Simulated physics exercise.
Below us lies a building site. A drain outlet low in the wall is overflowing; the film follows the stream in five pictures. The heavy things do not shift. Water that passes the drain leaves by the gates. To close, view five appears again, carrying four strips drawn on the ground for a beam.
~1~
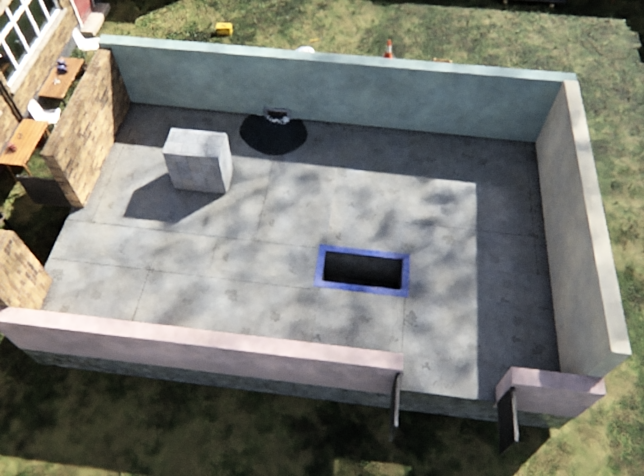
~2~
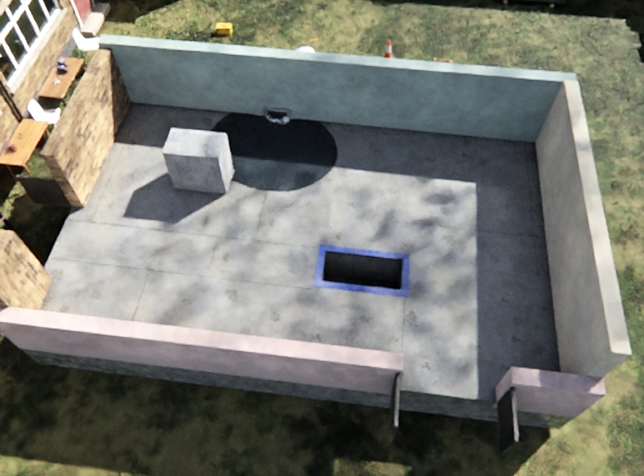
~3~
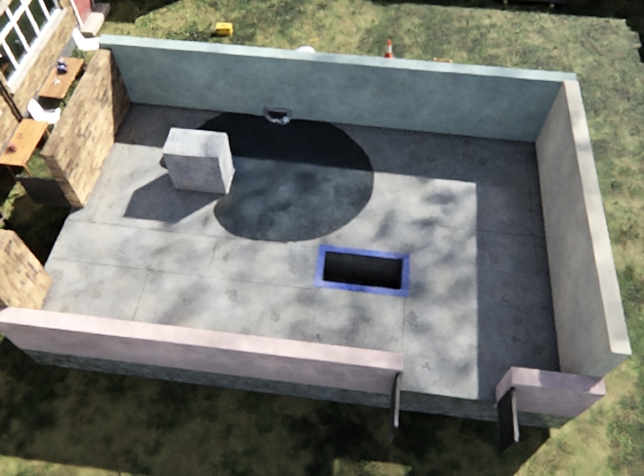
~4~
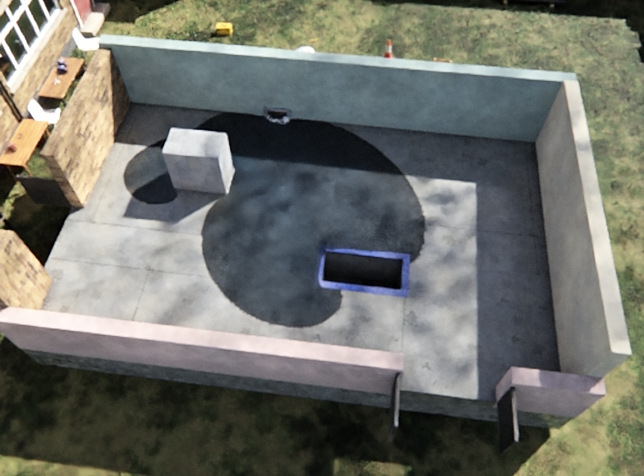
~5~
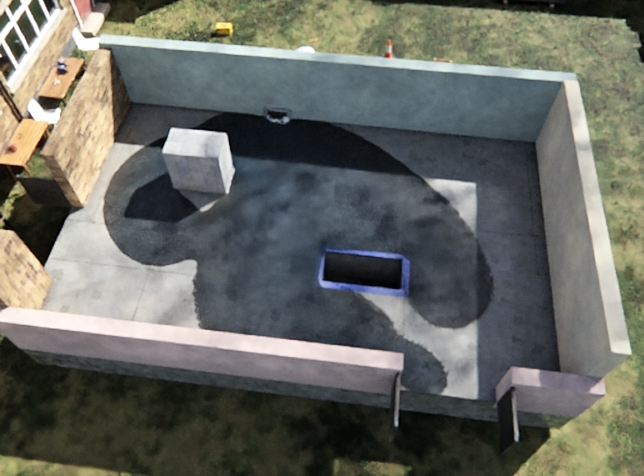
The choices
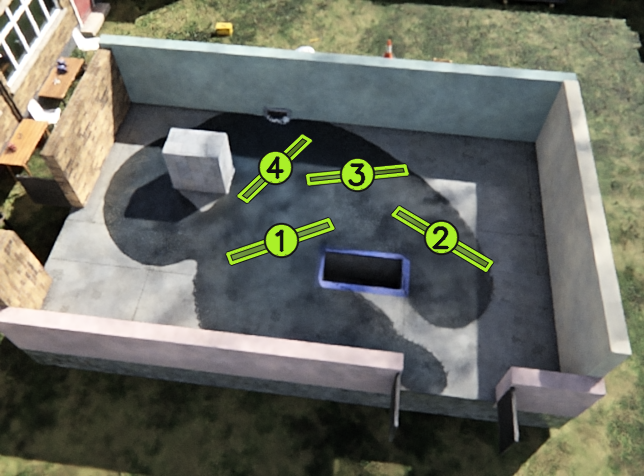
On a walled building site seen from above, a small dark patch of water lies below an outfall at the far wall, near a pale block. It widens across the grey floor toward the blue-edged drain, then wraps around the block and both sides of the drain, reaching the near wall.
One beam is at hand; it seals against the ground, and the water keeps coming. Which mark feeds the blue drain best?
Go for 2.
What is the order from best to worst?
2, 3, 1, 4.
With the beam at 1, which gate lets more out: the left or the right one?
More leaves on the right.
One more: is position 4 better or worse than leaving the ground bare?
Worse.
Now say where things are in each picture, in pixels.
In the first picture, outfall at (278, 113); blue drain at (363, 270); open gate at (446, 381); open gate at (69, 242); 3 % of the ground under water, visible out to (284, 149); blue drain still dry.
In the second picture, 9 % of the ground under water, visible out to (269, 187); blue drain still dry.
In the third picture, 19 % of the ground under water, visible out to (309, 235); blue drain still dry.
In the fourth picture, 33 % of the ground under water, visible out to (330, 315); blue drain taking water.
In the fifth picture, 47 % of the ground under water, visible out to (452, 316); blue drain taking water.
In lime, 1 from (229, 258) to (330, 224); 2 from (396, 211) to (488, 266); 3 from (308, 179) to (405, 169); 4 from (243, 198) to (306, 138).
For position 1, about 20 % of the stream goes into the blue drain, about 79 % out by the gates.
For position 2, about 42 % of the stream goes into the blue drain, about 57 % out by the gates.
For position 3, about 26 % of the stream goes into the blue drain, about 72 % out by the gates.
For position 4, about 8 % of the stream goes into the blue drain, about 89 % out by the gates.
